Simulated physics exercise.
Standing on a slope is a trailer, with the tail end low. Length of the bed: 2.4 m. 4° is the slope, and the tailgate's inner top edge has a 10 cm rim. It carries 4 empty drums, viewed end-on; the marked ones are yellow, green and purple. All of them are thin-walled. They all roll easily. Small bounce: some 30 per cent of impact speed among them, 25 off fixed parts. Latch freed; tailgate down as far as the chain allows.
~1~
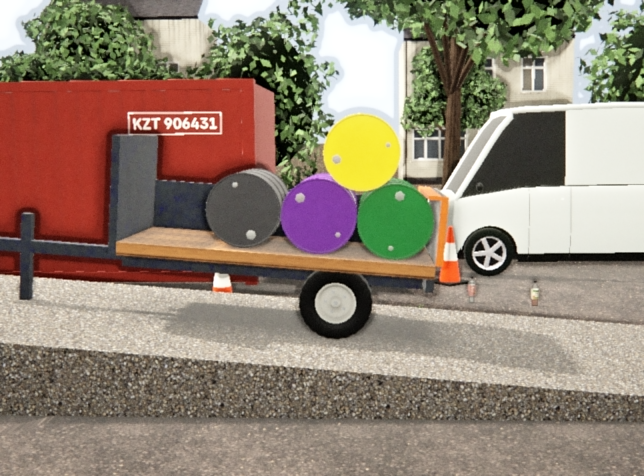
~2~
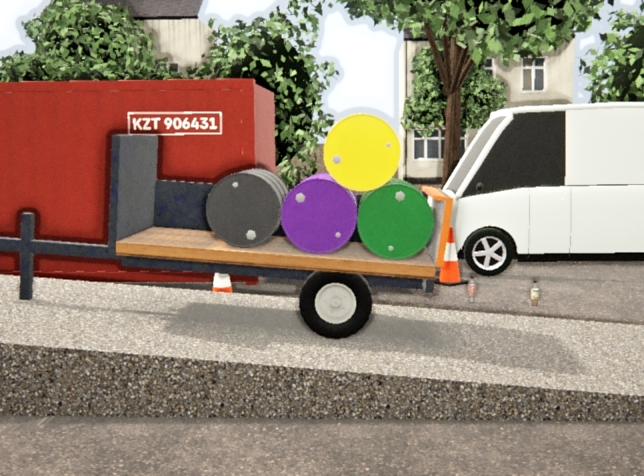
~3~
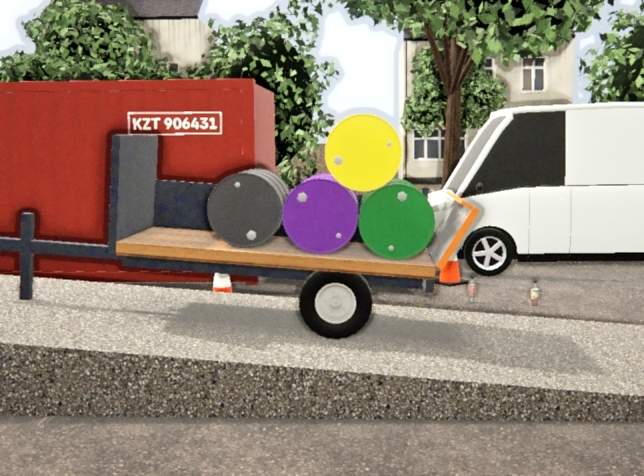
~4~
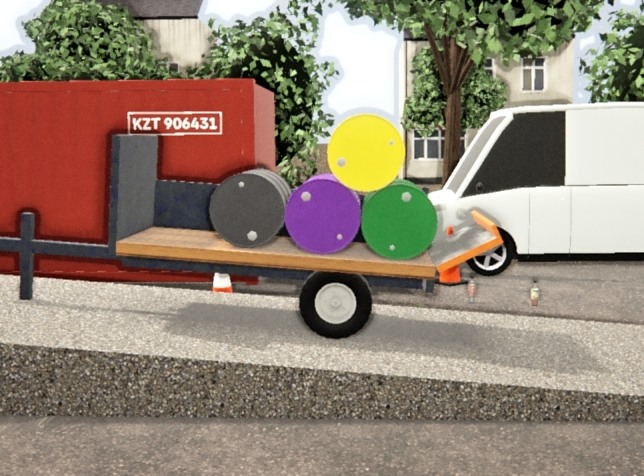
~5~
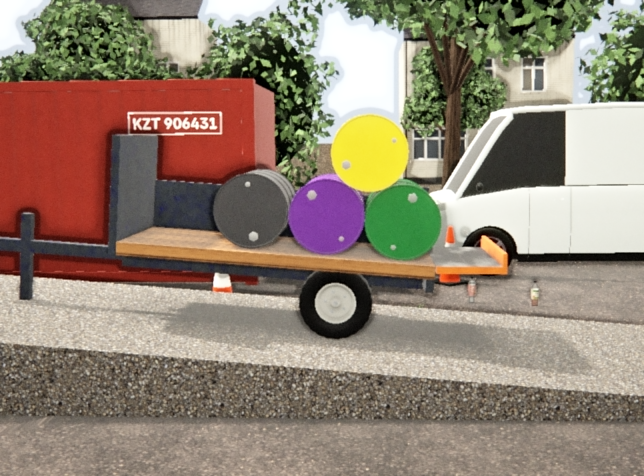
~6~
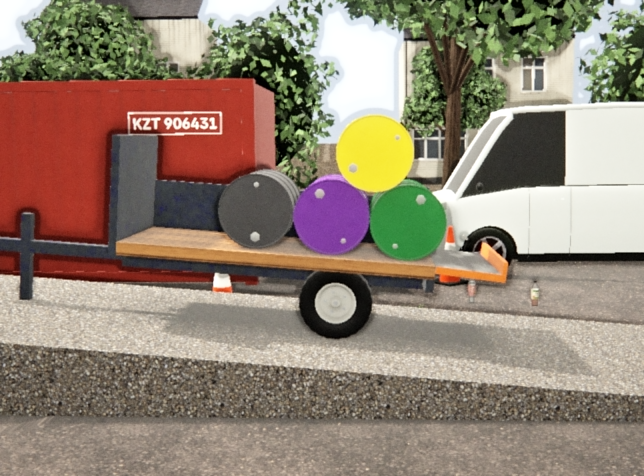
On a sloping roadside, a flatbed trailer holds four drums, with a yellow one resting on purple and green beside a dark grey one. The orange-edged tailgate at the right swings outward and down until it lies roughly level, while the drums roll slightly to the right, still stacked.
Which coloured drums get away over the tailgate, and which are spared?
Result - yellow is kept aboard; Green is kept aboard; Purple is kept aboard.
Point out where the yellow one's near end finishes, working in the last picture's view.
(444, 160), roughly.
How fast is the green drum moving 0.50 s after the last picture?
Speed: Approx. 0.4 m/s.
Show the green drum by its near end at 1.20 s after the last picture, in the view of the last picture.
Position: About (476, 229).
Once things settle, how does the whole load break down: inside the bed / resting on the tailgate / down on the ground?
That gives 2, then 2, then 0.
Then, 0.5 s past the sixth picture, yellow is up on others, 35 cm short of the hinge, rolling right; green is on the bed, 5 cm short of the hinge, rolling right; purple is on the bed, 65 cm short of the hinge, rolling right; 0 gone off the back.
Then, 1.2 s past the sixth picture, yellow is up on others, 5 cm past the hinge, rolling right; green is on the gate, 30 cm past the hinge, rolling right; purple is on the bed, 30 cm short of the hinge, rolling right; 0 gone off the back.
Then, 2.0 s past the sixth picture, as before, yellow, green, purple; 0 gone off the back.
Finally (2.8 s after the last picture), yellow is up on others, 5 cm past the hinge; green is on the gate, 30 cm past the hinge; purple is on the bed, 30 cm short of the hinge; 0 gone off the back.
